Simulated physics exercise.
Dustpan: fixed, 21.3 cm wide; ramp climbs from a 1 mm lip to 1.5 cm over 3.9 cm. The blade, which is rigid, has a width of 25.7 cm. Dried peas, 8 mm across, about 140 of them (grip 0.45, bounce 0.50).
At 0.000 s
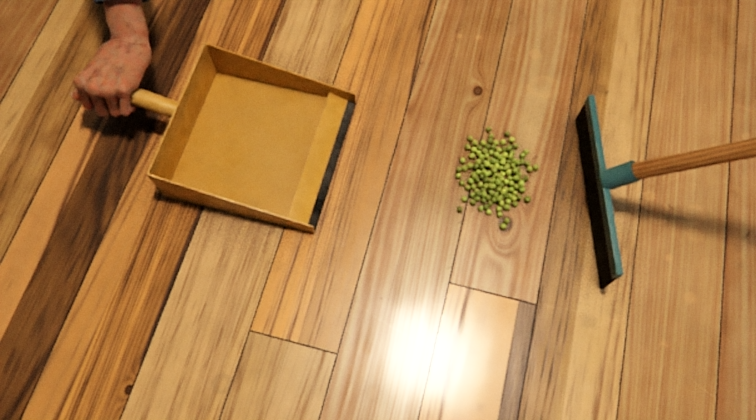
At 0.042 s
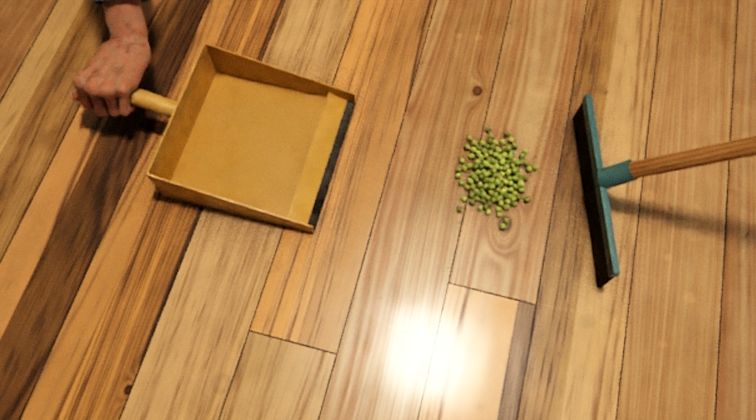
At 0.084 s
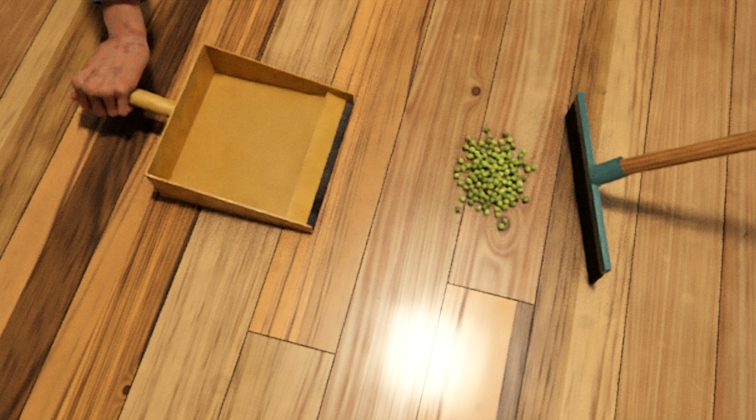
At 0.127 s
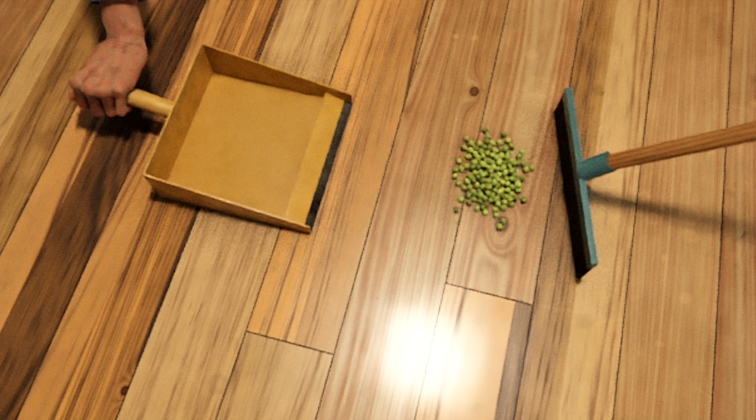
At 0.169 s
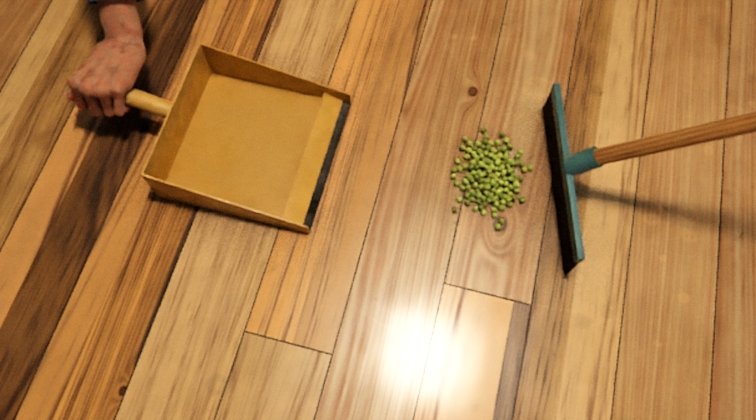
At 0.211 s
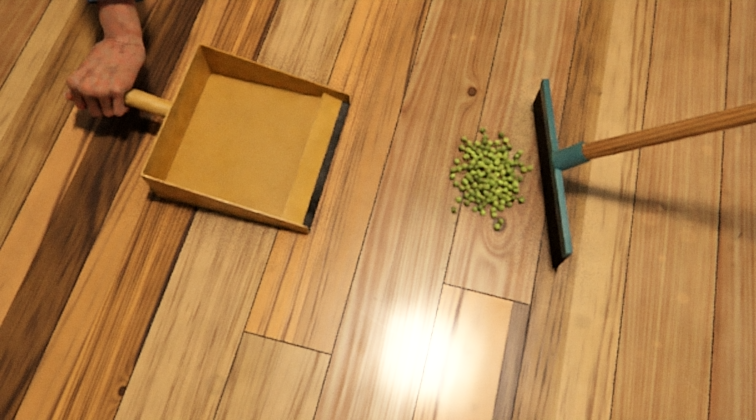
On a wooden plank floor, a hand held a yellow dustpan at the left while a teal-headed, wooden-handled sweeper slid a short way left, closing in on a small pile of green peas that stayed put.
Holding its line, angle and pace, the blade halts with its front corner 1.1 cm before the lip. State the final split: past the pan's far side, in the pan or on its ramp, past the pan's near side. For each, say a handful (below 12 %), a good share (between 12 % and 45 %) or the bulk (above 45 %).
Far side: I predict a mid-range share of the load, pan: I predict a minor share of the load, near side: I predict a minor share of the load.
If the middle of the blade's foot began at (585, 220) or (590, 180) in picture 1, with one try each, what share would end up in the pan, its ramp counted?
First try about 0 per cent, second about 0 per cent.
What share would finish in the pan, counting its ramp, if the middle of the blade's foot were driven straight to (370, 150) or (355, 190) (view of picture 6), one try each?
Some 5 in a hundred and 10 in a hundred.
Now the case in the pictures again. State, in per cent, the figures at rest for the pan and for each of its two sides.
In per cent - far side 20, pan 0, near side 0.
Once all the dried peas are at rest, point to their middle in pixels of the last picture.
Est. centre at rest: (357, 150) px.
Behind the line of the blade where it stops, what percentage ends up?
Estimate: About 15 %.
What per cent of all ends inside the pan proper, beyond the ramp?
Close to 0 per cent.
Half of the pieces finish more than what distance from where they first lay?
About 20 cm.
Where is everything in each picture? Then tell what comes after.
The first frame shows blade from (616, 274) to (589, 102), moved 0.0 cm, 0 of the pieces shifted so far; middle of the pieces at (495, 176); pan at (250, 145).
The second frame shows blade from (613, 273) to (586, 101), moved 0.3 cm, 0 of the pieces shifted so far; middle of the pieces at (495, 176).
The third frame shows blade from (605, 270) to (578, 99), moved 1.3 cm, 0 of the pieces shifted so far; middle of the pieces at (494, 176).
The fourth frame shows blade from (591, 264) to (566, 94), moved 2.8 cm, 0 of the pieces shifted so far; middle of the pieces at (492, 176).
The fifth frame shows blade from (578, 259) to (555, 90), moved 4.3 cm, 0 of the pieces shifted so far; middle of the pieces at (490, 176).
The sixth frame shows blade from (566, 253) to (544, 86), moved 5.9 cm, 0 of the pieces shifted so far; middle of the pieces at (490, 176); pan at (244, 145). The blade's pace is about 0.36 m/s, heading 14 degrees away from the viewer's side.
Then, at 0.56 s, middle of the blade 18 cm from the lip; 0 % over the lip, far side 10 %, near side 0 %.
After 0.79 s, middle of the blade 10 cm from the lip; 0 % over the lip, far side 15 %, near side 0 %.
After 1.13 s, middle of the blade 5 cm from the lip; 0 % over the lip, far side 15 %, near side 0 %.
In the end, at 1.5 s, far side 20 %, pan 0 %, near side 0 %, in front of the lip or behind the blade 80 %.
